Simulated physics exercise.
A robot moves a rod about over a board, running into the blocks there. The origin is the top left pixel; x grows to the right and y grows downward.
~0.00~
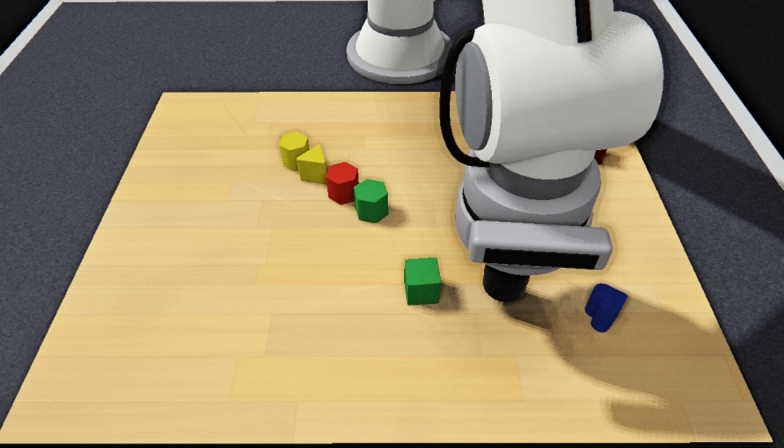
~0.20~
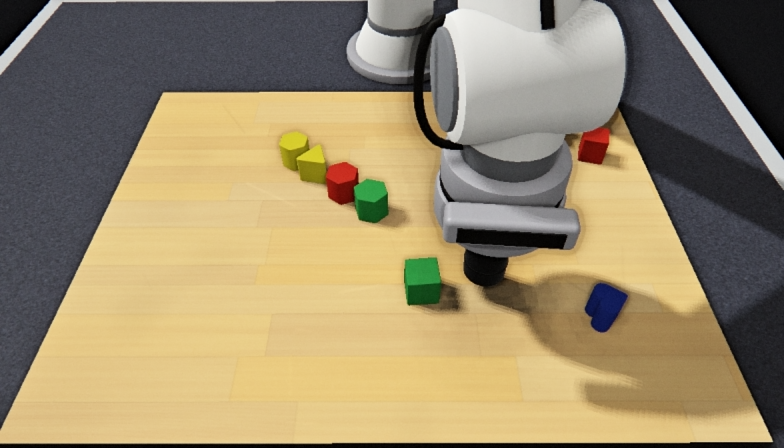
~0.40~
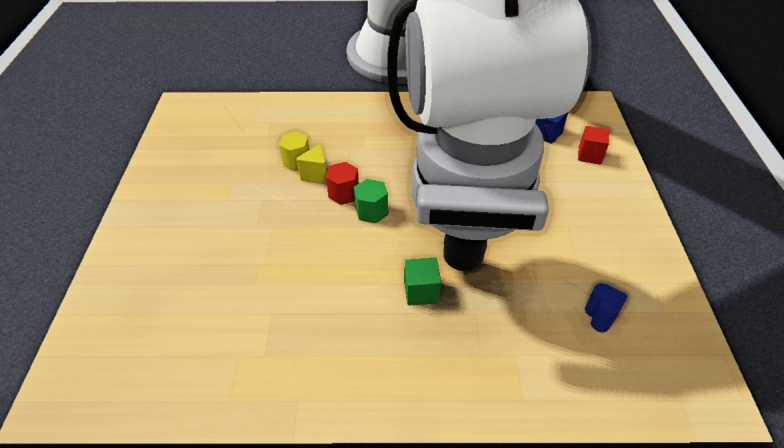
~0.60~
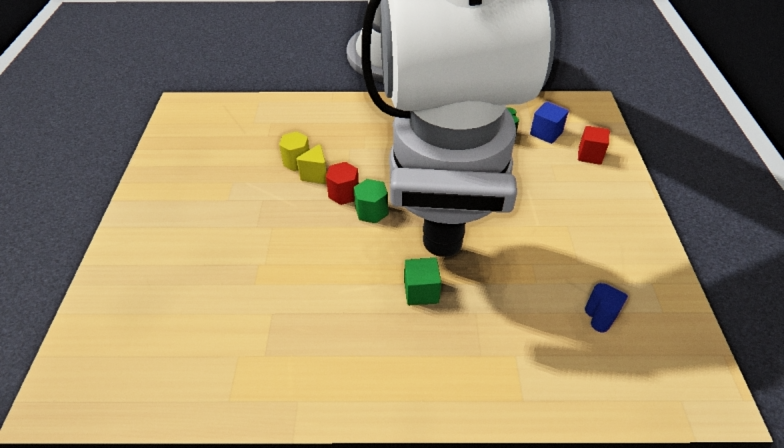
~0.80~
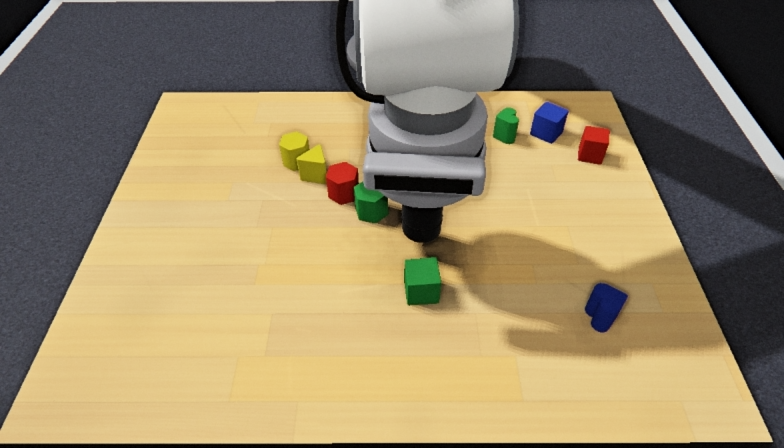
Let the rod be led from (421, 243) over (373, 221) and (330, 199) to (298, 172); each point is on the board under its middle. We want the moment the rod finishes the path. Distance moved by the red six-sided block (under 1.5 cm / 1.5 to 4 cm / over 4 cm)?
That block covers upwards of 4 cm.
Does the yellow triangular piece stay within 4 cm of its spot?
No, it doesn't check out.
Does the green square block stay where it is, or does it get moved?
It is untouched.
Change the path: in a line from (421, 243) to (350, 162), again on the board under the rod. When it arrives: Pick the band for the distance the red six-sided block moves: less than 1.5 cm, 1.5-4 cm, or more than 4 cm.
The displacement of the red six-sided block is 1.5-4 cm.
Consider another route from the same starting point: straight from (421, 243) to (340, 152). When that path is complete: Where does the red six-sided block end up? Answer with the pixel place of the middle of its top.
Top centre: (320, 168).
What follows on the original path. One third of the way, rod at (372, 207); yellow triangular piece at (309, 152); red six-sided block at (333, 164), turned 20° anticlockwise; green six-sided block at (356, 178), turned 25° clockwise.
Two thirds of the way, rod at (328, 184); yellow triangular piece at (303, 152), turned 25° clockwise; red six-sided block at (329, 153), turned 95° anticlockwise; green six-sided block at (357, 162), turned 70° clockwise.
At the end, rod at (295, 159); yellow six-sided block at (282, 119), turned 20° clockwise; yellow triangular piece at (285, 132), turned 40° clockwise; red six-sided block at (328, 144), turned 50° anticlockwise; green six-sided block at (357, 162), turned 70° clockwise; green square block not moved.
